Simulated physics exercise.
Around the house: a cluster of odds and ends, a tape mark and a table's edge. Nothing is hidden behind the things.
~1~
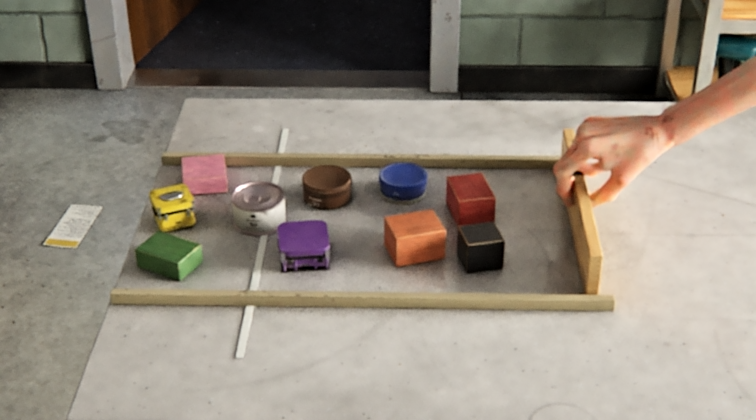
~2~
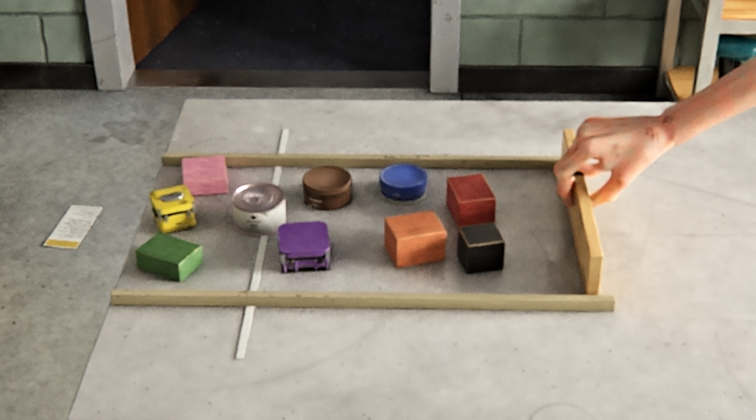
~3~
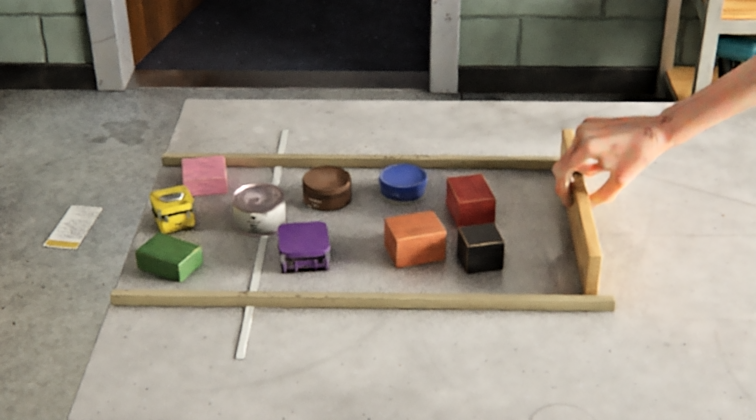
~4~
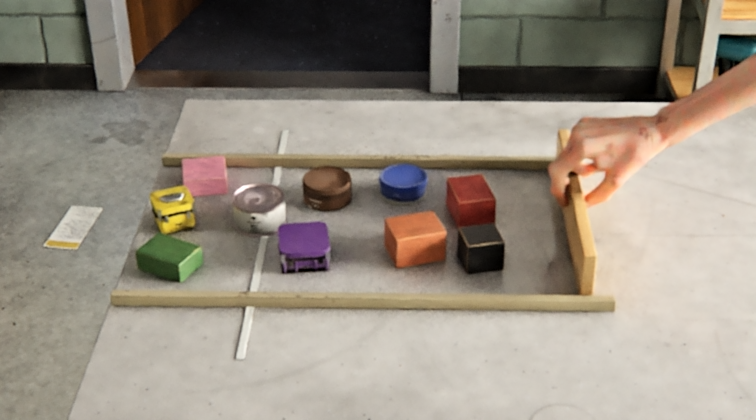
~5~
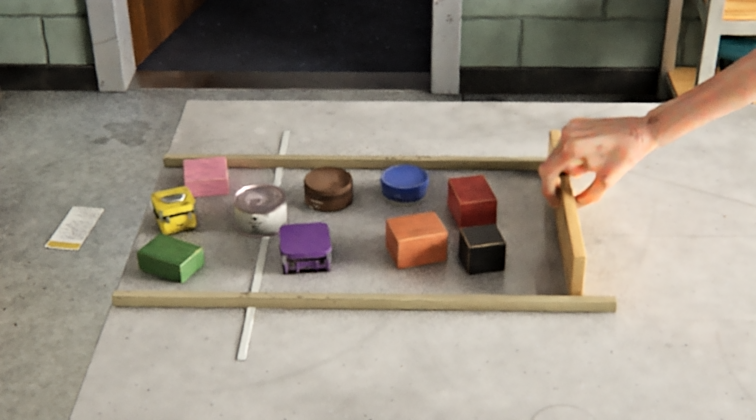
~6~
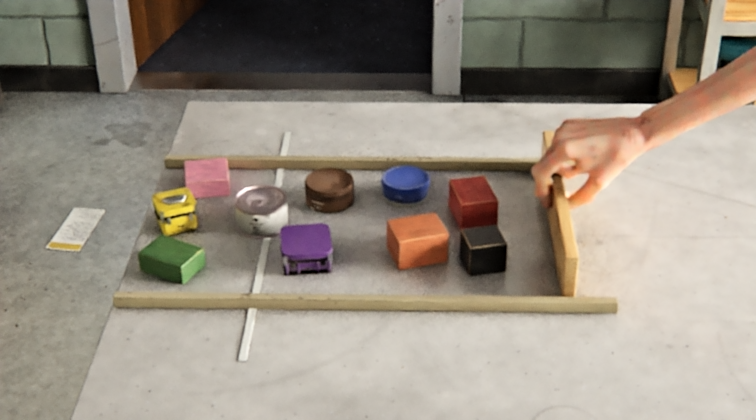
On a pale tabletop, a hand slides an upright wooden board slightly left toward colorful objects.
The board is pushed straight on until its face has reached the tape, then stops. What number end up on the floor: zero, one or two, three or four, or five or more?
The number that fall off is one or two.
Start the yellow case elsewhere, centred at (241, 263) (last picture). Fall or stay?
It stays on.
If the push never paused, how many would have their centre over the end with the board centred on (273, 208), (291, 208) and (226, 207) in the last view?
Place by place, 1, 1 and 4.
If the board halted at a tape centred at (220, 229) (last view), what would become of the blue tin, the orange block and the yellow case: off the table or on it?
The blue tin stays on, the orange block remains up, the yellow case tumbles off.
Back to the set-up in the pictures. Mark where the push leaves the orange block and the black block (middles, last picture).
About (200, 240), and the other about (243, 247).
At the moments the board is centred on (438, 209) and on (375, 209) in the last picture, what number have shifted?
The counts are 4 and 6.
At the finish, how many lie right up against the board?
In contact: 3.
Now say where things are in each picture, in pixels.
Yellow case (173, 209); green block (169, 255); pink block (204, 174); board (579, 208); tape (266, 227), in the first picture.
Green block (170, 257); blue tin (403, 184), in the second picture.
Pink block (205, 176); white tin (259, 209), in the third picture.
Yellow case (173, 210); purple case (304, 248), in the fourth picture.
Green block (171, 258); red block (472, 202), in the fifth picture.
Yellow case (176, 212); green block (172, 259); pink block (207, 178); board (558, 210); tape (269, 230), in the sixth picture.
Soon after, none off yet; yellow case at rest near (176, 212); green block at rest near (172, 259); pink block at rest near (207, 178).
At rest, the number that fall off is one or two; fallen, green block.
